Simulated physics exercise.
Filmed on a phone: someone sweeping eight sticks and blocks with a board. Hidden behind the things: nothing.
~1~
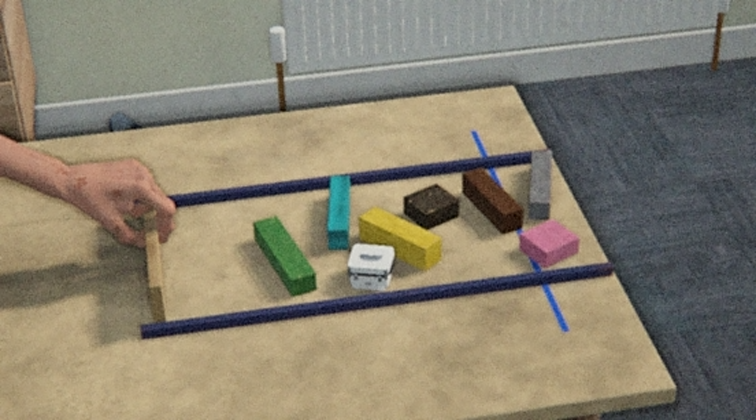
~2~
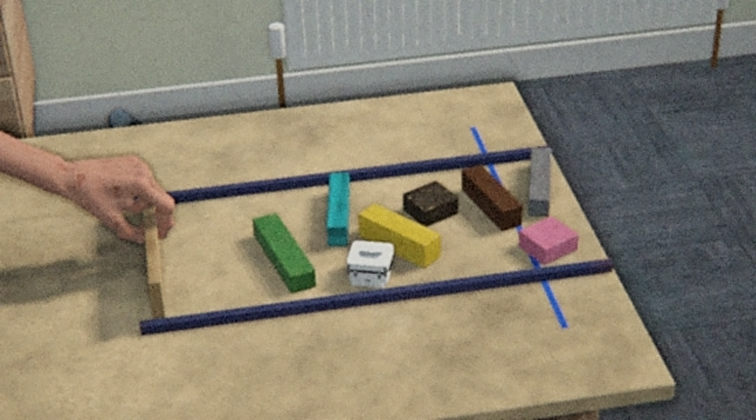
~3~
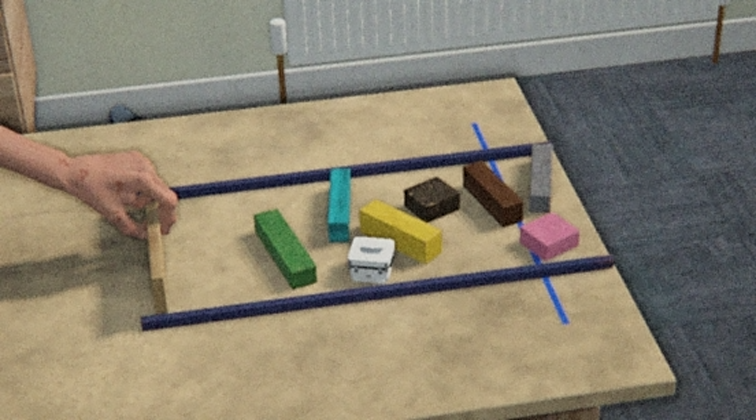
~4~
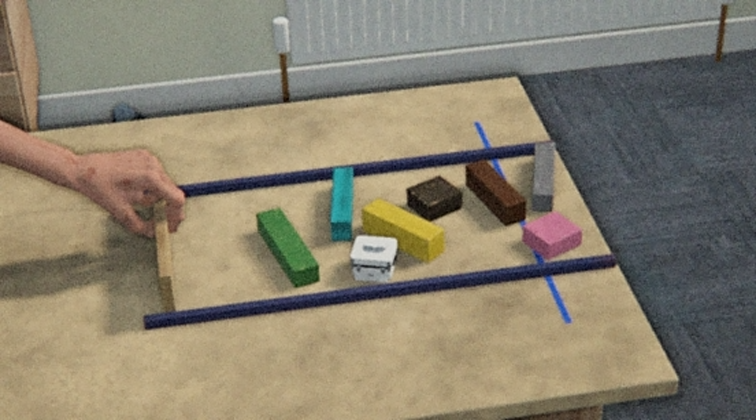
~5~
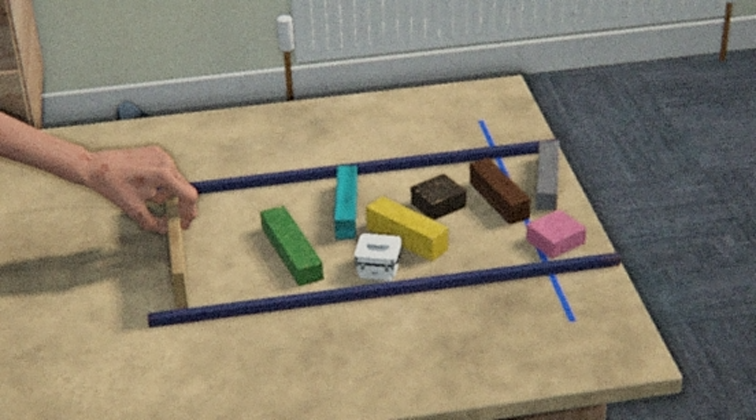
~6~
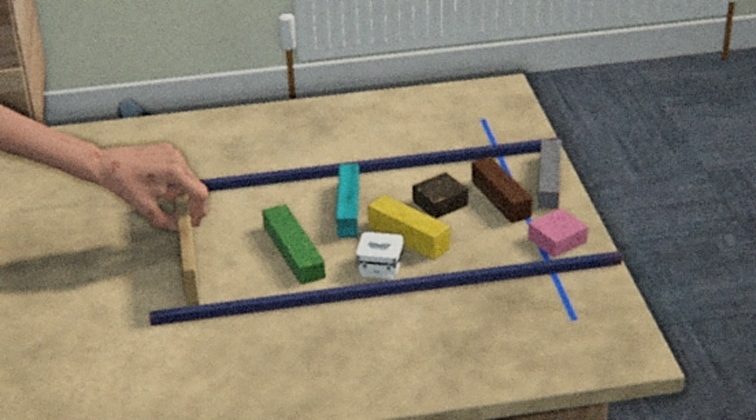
A hand sliding a wooden board slightly right between two dark rails, toward scattered coloured blocks that stay still on a table.
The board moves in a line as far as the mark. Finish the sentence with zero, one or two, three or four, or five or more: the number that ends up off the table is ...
The number that ends up off the table is three or four.
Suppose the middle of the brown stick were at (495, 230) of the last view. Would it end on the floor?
It simply slips off.
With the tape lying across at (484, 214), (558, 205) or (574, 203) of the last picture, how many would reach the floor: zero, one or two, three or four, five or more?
Taken in the order given: Either one or two, more than four, 5 or more.
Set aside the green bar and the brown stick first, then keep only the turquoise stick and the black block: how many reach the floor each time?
First try: 1 fallen; other try: 2.
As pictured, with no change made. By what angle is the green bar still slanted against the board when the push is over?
Roughly 0° out of line.
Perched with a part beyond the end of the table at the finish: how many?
The number would be 1.
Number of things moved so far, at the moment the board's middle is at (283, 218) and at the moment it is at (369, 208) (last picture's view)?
So far 1, and 5 at the second.
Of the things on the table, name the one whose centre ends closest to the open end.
Foremost: The black block.
Soon after, none off yet; grey bar at rest near (550, 174); pink block at rest near (558, 233); brown stick at rest near (501, 189).
After that, none off yet; grey bar at rest near (550, 174); pink block at rest near (558, 233); brown stick displaced a little near (524, 184).
In the end, the number that fall off is three or four; gone, yellow bar, brown stick, pink block and grey bar.
